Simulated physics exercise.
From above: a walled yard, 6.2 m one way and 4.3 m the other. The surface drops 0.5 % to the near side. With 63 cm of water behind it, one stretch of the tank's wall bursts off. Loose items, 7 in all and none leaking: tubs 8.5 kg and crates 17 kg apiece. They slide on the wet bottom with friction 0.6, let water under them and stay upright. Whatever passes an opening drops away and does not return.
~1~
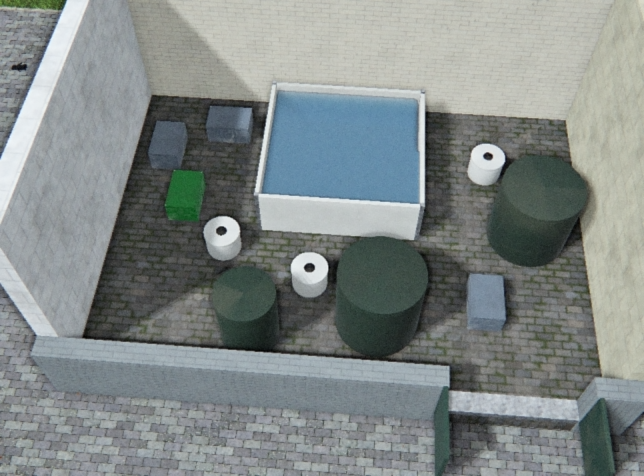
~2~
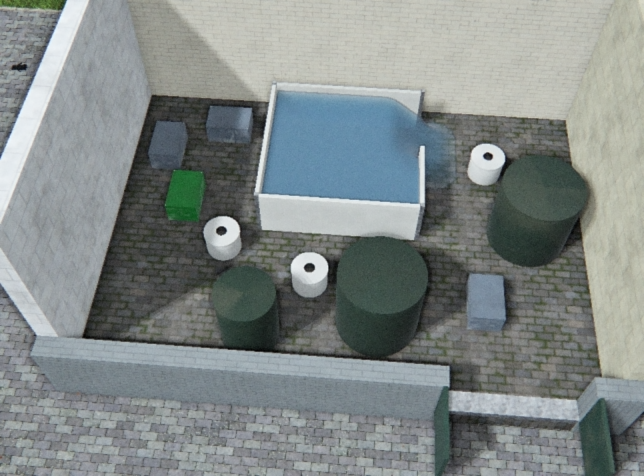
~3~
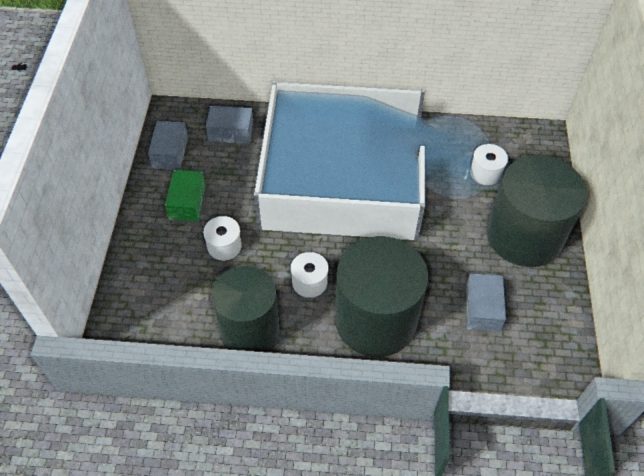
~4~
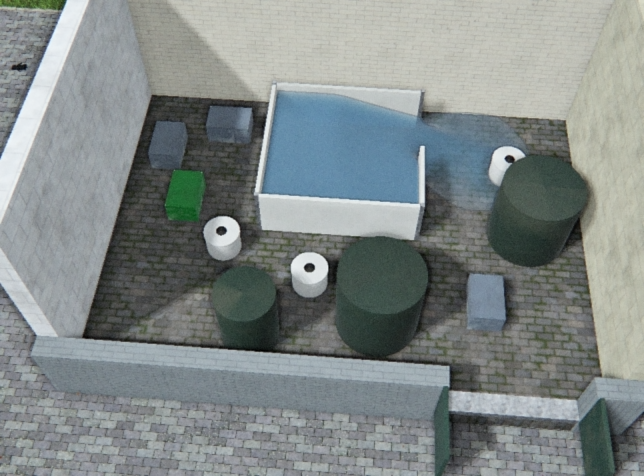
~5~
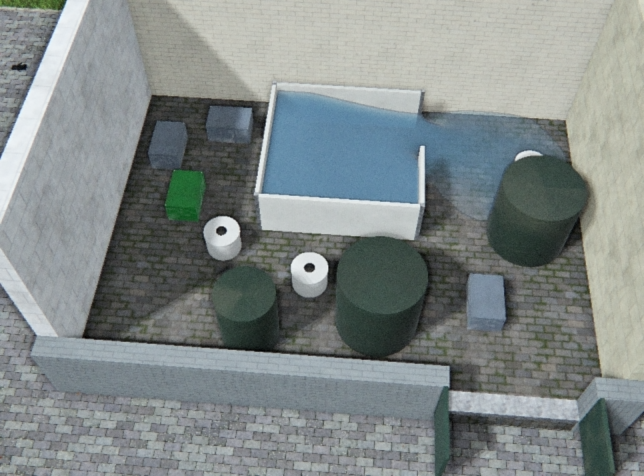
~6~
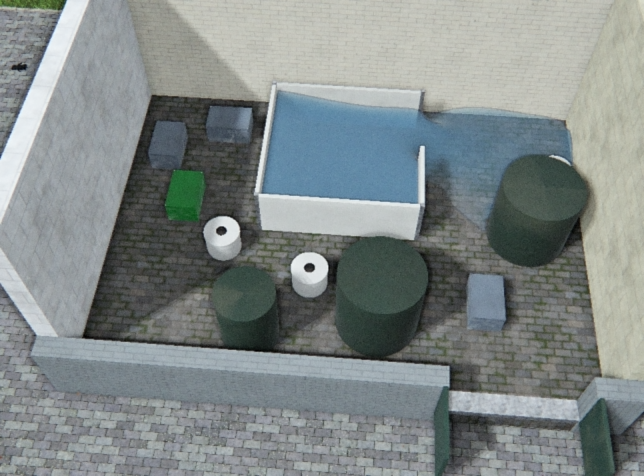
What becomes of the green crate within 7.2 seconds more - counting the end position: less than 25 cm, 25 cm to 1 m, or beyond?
Green crate stays put.
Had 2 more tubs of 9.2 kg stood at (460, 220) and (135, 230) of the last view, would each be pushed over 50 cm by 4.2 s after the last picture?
In turn: More, short of it.
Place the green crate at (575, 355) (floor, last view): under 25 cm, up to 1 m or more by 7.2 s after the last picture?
It gets carried off.
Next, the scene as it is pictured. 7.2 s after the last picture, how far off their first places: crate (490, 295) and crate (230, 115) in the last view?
In turn: 60 cm, 0 cm.
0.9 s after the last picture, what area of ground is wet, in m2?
Some 8.5 m2.
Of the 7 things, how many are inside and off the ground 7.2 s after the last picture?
1 of them.
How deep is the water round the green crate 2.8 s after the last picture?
Roughly 0 cm.
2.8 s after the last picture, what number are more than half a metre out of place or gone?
I count 1.
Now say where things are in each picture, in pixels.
The green crate at (184, 188) rests on the ground; water covers 3.8 m2; 0 of 7 have shifted, in the first picture.
The green crate at (184, 188), on the bottom; water covers 4.4 m2; 0 of 7 have shifted, in the second picture.
The green crate at (184, 188) rests on the ground; 5.0 m2 under water; 0 of 7 have shifted, in the third picture.
The green crate at (184, 188) rests on the ground; 5.8 m2 under water; 1 of 7 have shifted, in the fourth picture.
The green crate at (184, 188) rests on the ground; 6.5 m2 under water; 1 of 7 have shifted, in the fifth picture.
The green crate at (184, 188), on the bottom; water covers 7.1 m2; 1 of 7 have shifted, in the sixth picture.
Then, 0.9 s after the last picture the green crate is near (184, 188), 0.0 m from its start, aground; 0 of 7 are out; 1 afloat.
Then, 2.8 s after the last picture the green crate is near (184, 188), 0.0 m from its start, aground; 0 of 7 are out; 1 afloat.
Then, 4.8 s after the last picture the green crate is near (184, 188), 0.0 m from its start, aground; 0 of 7 are out; 1 afloat.
Then, 7.2 s after the last picture the green crate is near (184, 188), 0.0 m from its start, aground; 0 of 7 are out; 1 afloat.
